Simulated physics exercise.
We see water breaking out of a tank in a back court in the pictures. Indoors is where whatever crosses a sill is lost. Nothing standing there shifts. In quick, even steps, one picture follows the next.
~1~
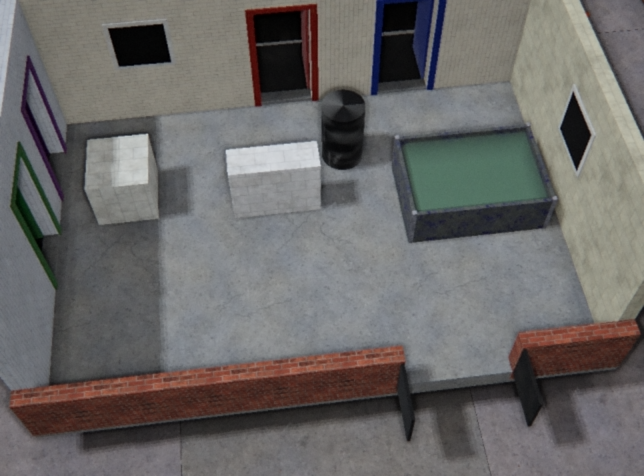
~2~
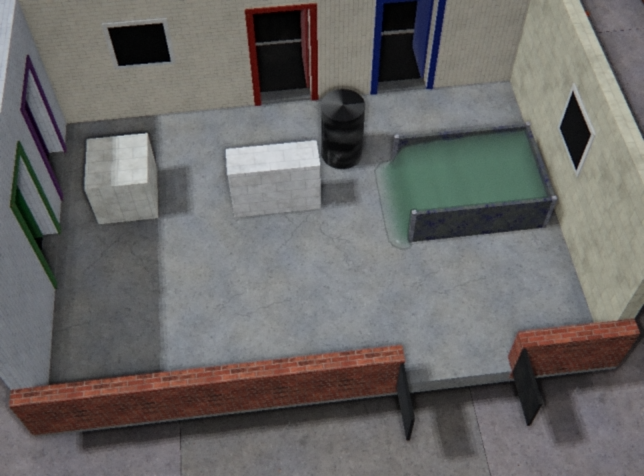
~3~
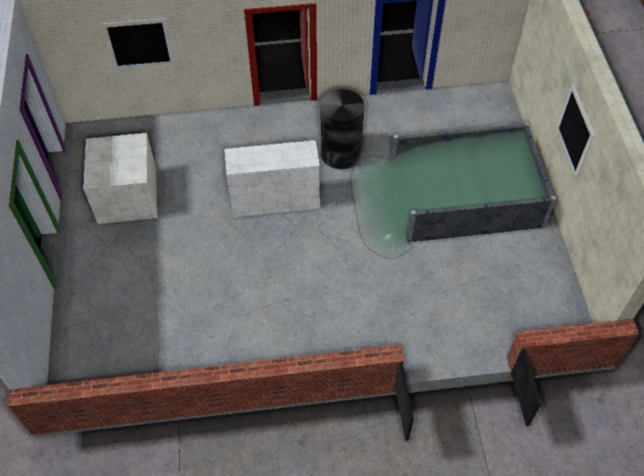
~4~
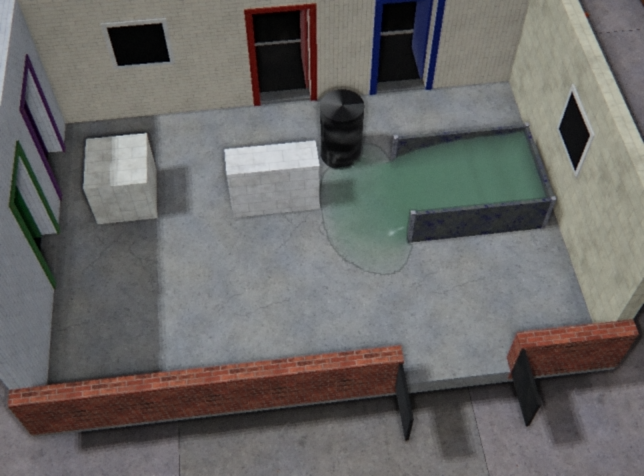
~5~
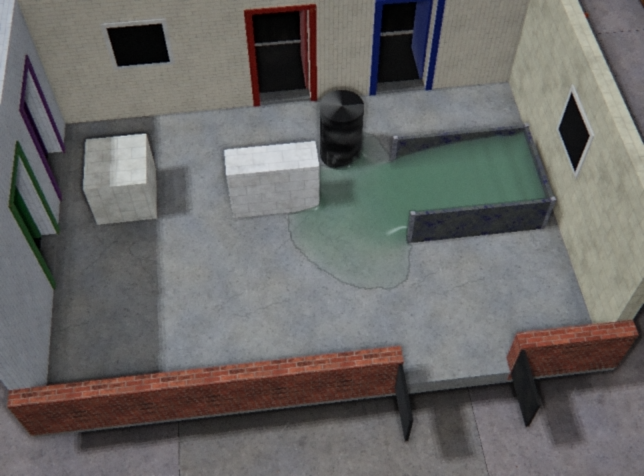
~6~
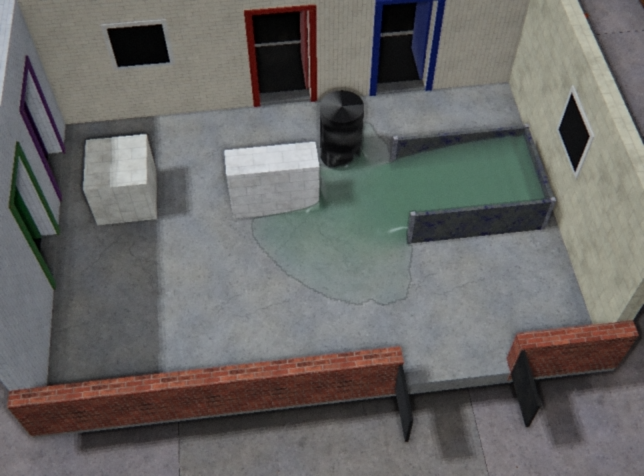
The footage shows a walled court where green water, at first still in a dark tank, pours out through its open left side and spreads leftward across the grey floor, past a black barrel and along a white block.
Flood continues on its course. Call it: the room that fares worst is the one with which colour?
It is the green one.
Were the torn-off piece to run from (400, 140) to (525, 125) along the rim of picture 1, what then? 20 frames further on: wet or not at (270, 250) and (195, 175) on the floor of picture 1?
In the order asked: Bare, then waterlogged.
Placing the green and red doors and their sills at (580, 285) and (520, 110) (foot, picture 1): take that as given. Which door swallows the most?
Looks like it's the purple door.
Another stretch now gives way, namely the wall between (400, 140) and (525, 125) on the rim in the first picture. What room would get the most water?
Answer: The blue-painted one.
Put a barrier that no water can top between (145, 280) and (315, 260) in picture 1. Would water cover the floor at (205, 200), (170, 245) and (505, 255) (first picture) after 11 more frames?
Going through them in order, I get inundated, inundated and high and dry.
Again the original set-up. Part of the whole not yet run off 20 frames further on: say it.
About 96 %.
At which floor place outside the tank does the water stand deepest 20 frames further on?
It should be deepest at about (47, 399).
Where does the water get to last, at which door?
I'd go with the purple door.
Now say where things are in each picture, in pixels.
In the first frame, still water in the tank at (473, 171).
In the second frame, the front is at (408, 246), out from the gap at (404, 194).
In the third frame, water pours out at (403, 195) and has run to (385, 252).
In the fourth frame, the front is at (347, 256), out from the gap at (403, 196).
In the fifth frame, water pours out at (403, 197) and has run to (298, 239).
In the sixth frame, the front is at (260, 237), out from the gap at (403, 198).
A moment on, water covers 35 % of the floor; green door not reached, purple door not reached, red door not reached, blue door not reached.
Next, water covers 60 % of the floor; green door a trickle in, purple door not reached, red door a trickle in, blue door a trickle in.
Then, water covers 70 % of the floor; green door some in, purple door wet at the sill, nothing in, red door some in, blue door a trickle in.
Later, water covers 75 % of the floor; green door a lot in, purple door some in, red door some in, blue door a trickle in.
In the end, water covers 90 % of the floor; green door a lot in, purple door some in, red door some in, blue door a trickle in; the green door has let in the most.
